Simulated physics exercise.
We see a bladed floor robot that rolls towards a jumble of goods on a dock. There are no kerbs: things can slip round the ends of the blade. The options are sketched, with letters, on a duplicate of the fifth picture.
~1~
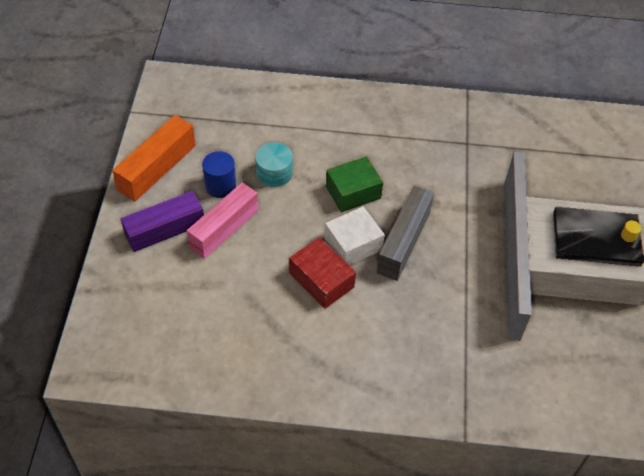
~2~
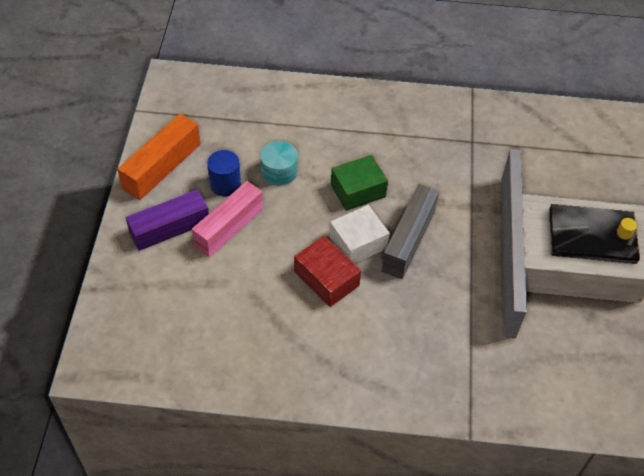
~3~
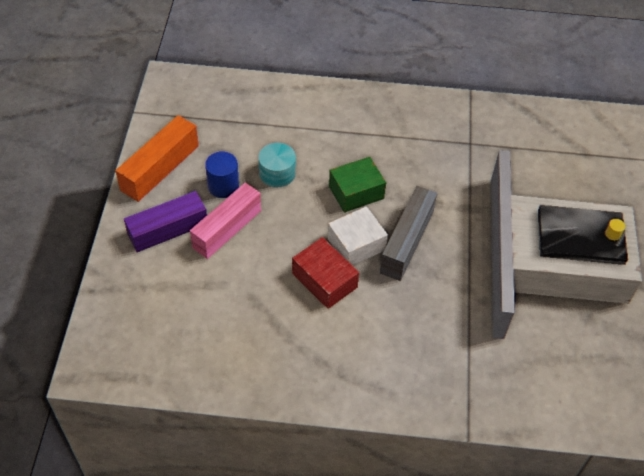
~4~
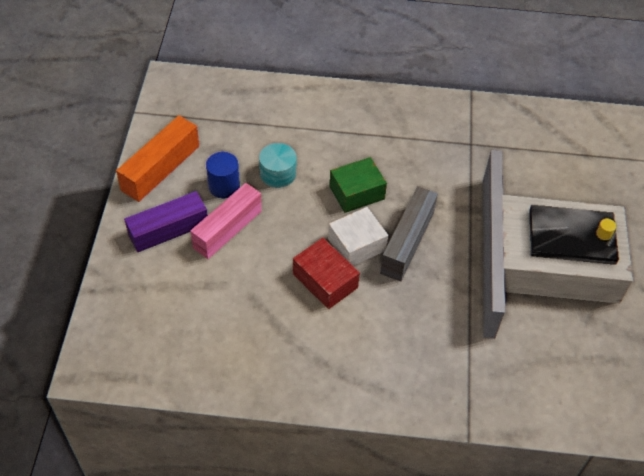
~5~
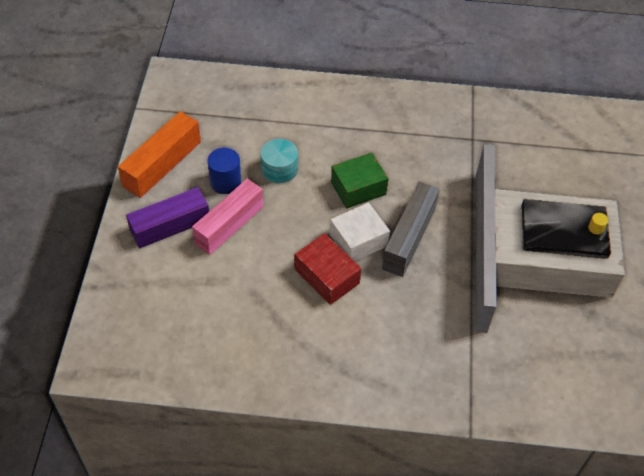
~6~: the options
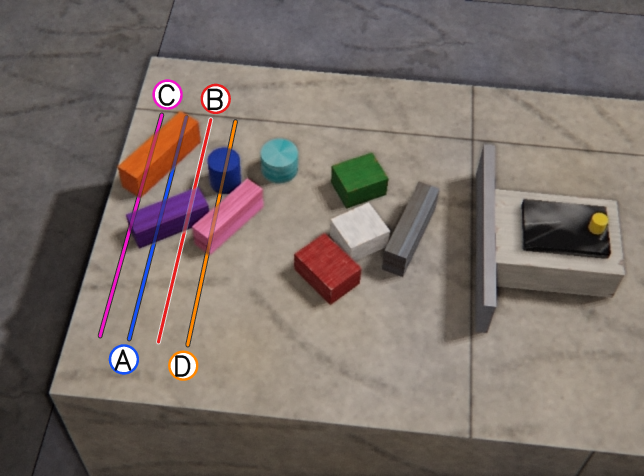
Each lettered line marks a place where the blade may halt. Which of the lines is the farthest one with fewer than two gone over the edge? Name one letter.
The farthest such stop is D.
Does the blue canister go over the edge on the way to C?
Yes.
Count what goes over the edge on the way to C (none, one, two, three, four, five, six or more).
Six or more.
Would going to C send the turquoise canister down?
By then, yes.
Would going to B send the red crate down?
By then, no.
On the marked copy, A at (160, 218); B at (187, 221); C at (134, 216); D at (214, 223).
Taking D. A third of the way, robot (459, 217); red crate (320, 271); green crate (353, 177).
Two thirds of the way, robot (359, 207); purple stick (158, 219); blue canister (206, 171).
When it is over, robot (284, 200); purple stick over the edge; orange bar (132, 148); one fallen.
As for the rest, A drops five; B drops two; C drops six.
